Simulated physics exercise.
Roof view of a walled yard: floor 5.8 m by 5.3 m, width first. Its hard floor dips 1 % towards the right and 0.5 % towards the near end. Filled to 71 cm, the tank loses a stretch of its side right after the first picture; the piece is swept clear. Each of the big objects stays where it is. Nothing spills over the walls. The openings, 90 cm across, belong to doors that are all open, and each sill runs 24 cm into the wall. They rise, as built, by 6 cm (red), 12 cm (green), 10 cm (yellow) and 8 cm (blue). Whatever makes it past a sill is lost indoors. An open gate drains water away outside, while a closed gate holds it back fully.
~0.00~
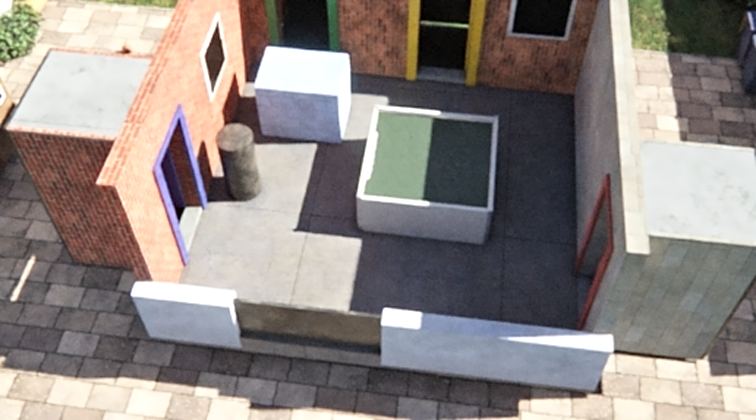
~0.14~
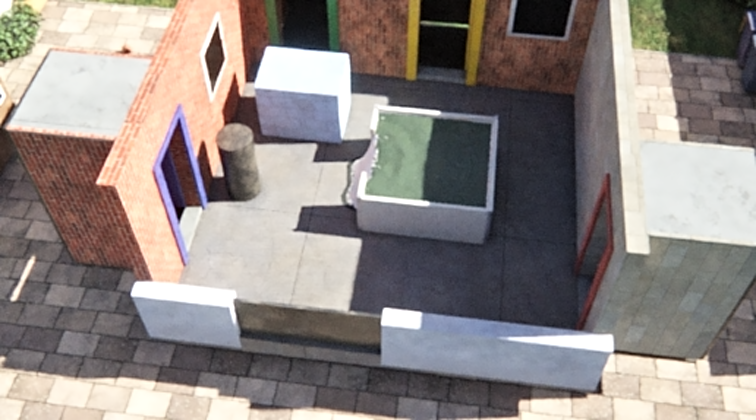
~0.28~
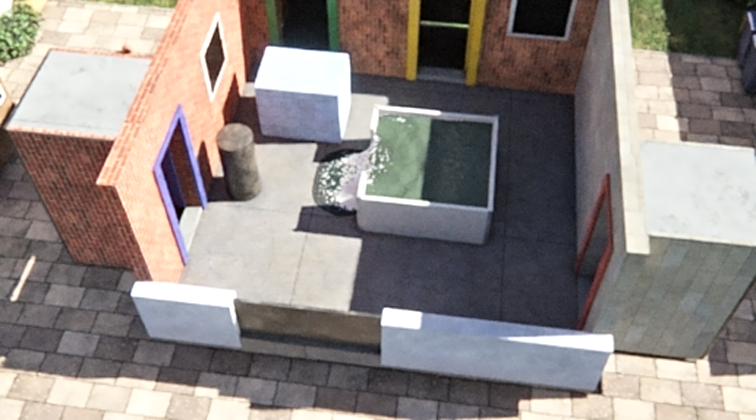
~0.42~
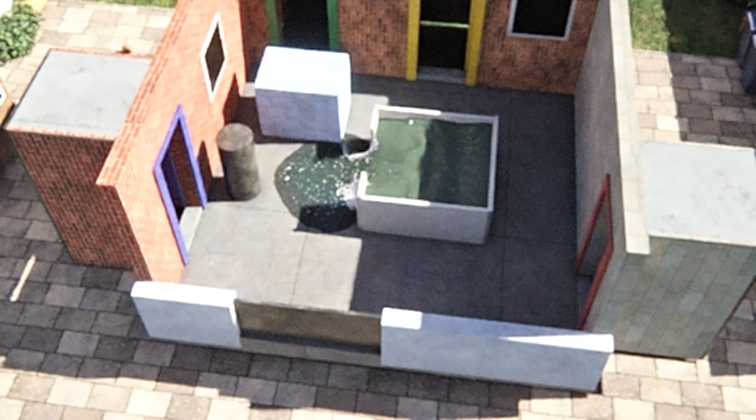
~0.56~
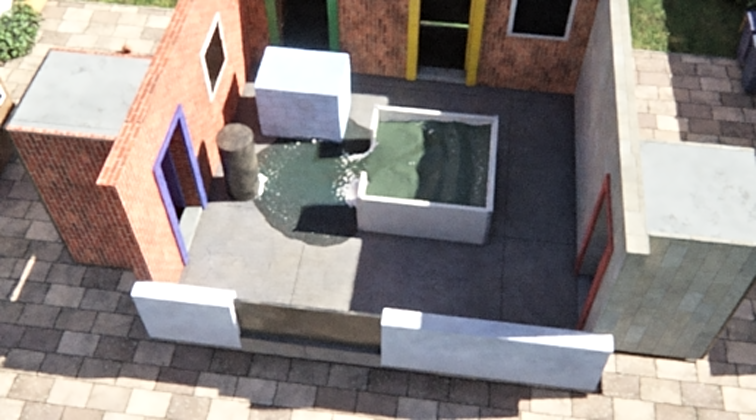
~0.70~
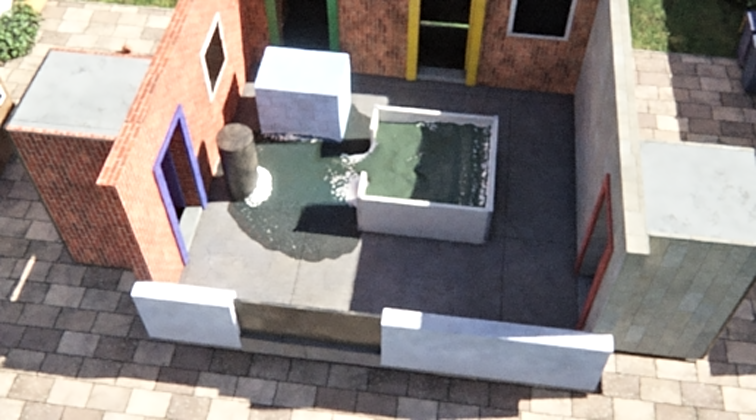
Greenish water pours through a gap in the left side of a white-walled tank in a small roofless yard, seen from above by a still camera. Brick walls with blue, green and yellow door surrounds stand left and behind, a grey wall with a red one at right, and a pale block and dark round pillar left of the tank. The water spreads leftward across the grey floor, foaming around the pillar, while the tank's surface ripples.
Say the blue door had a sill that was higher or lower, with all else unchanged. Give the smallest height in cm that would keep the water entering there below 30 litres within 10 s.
Roughly 14 cm.
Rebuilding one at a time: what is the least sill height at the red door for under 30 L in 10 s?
Door red, min height approx. 10.5 cm.
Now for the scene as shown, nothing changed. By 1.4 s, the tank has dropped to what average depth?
I'd put it near 48 cm.
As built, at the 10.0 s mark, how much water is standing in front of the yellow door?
2.5 cm.
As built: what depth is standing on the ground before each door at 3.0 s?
Centimetres: Red = 0, green = 14, yellow = 1, blue = 10.
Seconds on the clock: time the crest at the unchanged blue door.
The level tops out near 1.8 seconds.
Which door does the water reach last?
It is the red one.
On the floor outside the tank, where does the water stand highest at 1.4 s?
Look close to (235, 147).
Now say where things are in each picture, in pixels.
In the first frame, still water, 71 cm deep, in the tank at (430, 159); the blue door at (182, 191) is dry.
In the second frame, water pours out at (370, 172) and has run 0.3 m, to (345, 199); about 10 cm deep outside, 71 cm at the back.
In the third frame, the front is at (317, 190), 0.8 m from the gap at (370, 174); 0.9 m2 of floor is wet, 71 cm left at the back.
In the fourth frame, the front is at (281, 183), 1.4 m from the gap at (370, 174); 2.0 m2 of floor is wet, 71 cm left at the back.
In the fifth frame, the front is at a hidden place, 2.0 m from the gap at (370, 174); 3.3 m2 of floor is wet, 66 cm left at the back.
In the sixth frame, the gap is at (370, 174), the front 2.5 m out at (216, 173); the back of the tank holds 59 cm; the blue door at (182, 191), 2.9 m from the gap, is still 0.7 m from the nearest water.
After 1.4 s water covers 25 % of the floor, deepest (46 cm) near (235, 147); 13 cm at the blue door, 6 litres in over its 8 cm sill.
After 3.0 s water covers 40 % of the floor, deepest (36 cm) near (172, 302); 10 cm at the blue door, 53 litres in over its 8 cm sill.
After 10.0 s water covers 100 % of the floor, deepest (14 cm) near (486, 353); 7 cm at the blue door, 92 litres in over its 8 cm sill.
At the blue door as built, the water arrived by 1.0 s and peaked near 18 cm at 1.8 s.
Run again over the same 10 s with other heights there, 44 litres in over 12 cm, 18 litres over 16 cm. The limit of 30 litres is kept from about 14 cm up.
